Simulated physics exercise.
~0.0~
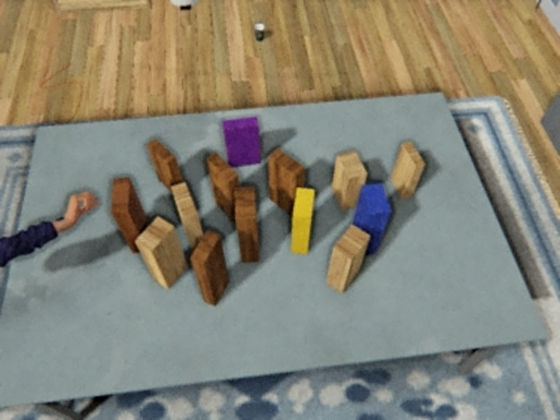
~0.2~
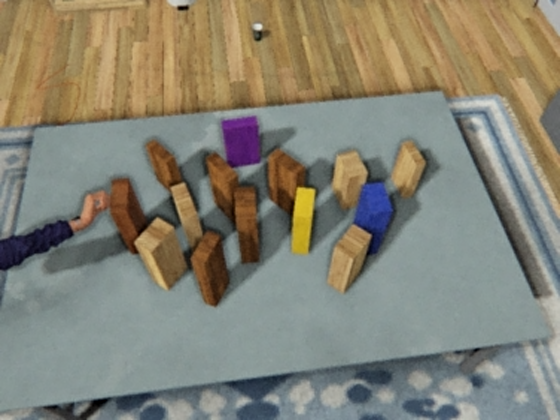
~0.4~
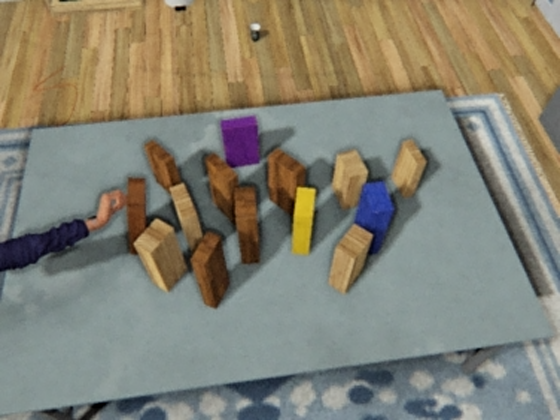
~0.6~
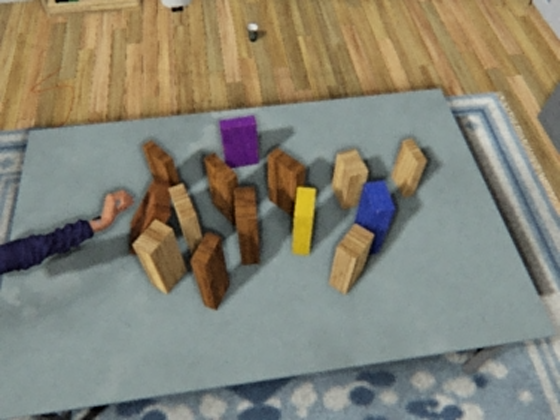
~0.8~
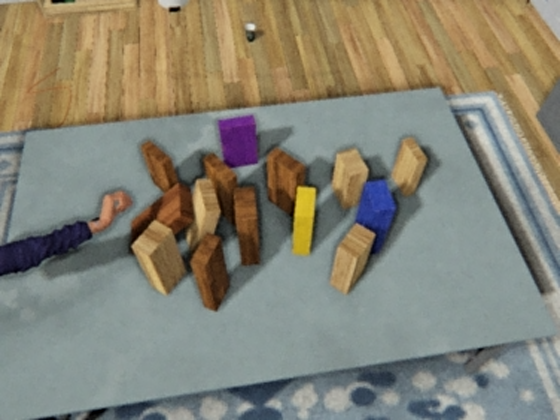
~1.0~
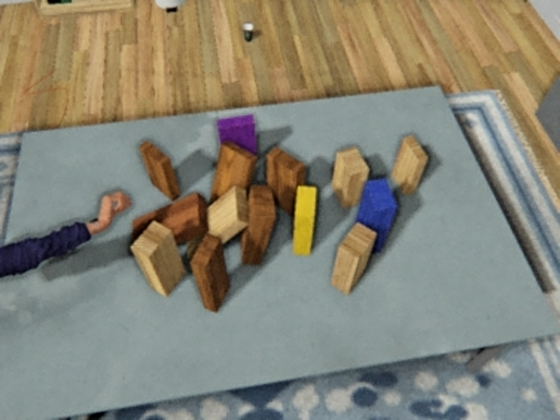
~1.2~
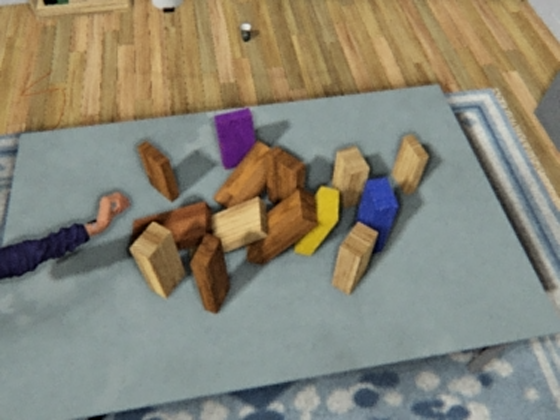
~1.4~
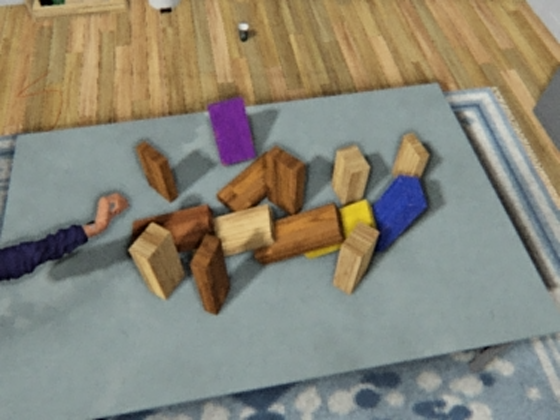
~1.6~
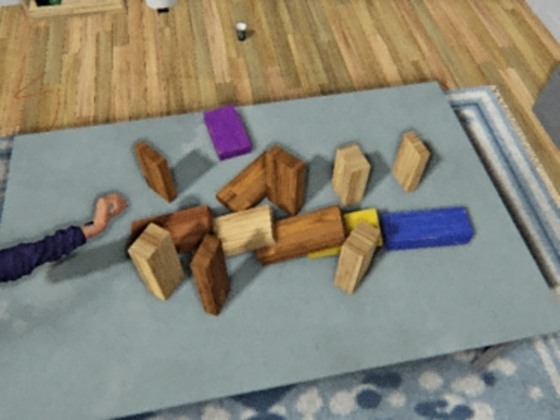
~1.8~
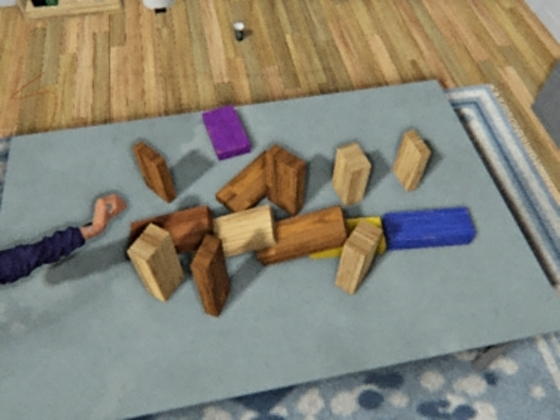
To begin with, a crowd of upright wooden blocks stands on a grey table, with one purple, one yellow and one blue among the natural wood. A hand reaches in from the left and tips the leftmost dark block to the right, then stays still. That block falls against a pale one, and the toppling spreads through the brown blocks beyond it. The purple block tips over toward the back, while the yellow block is knocked rightward into the blue one. The blue block falls to the right and lies flat, with seven wooden blocks still standing around the fallen ones.
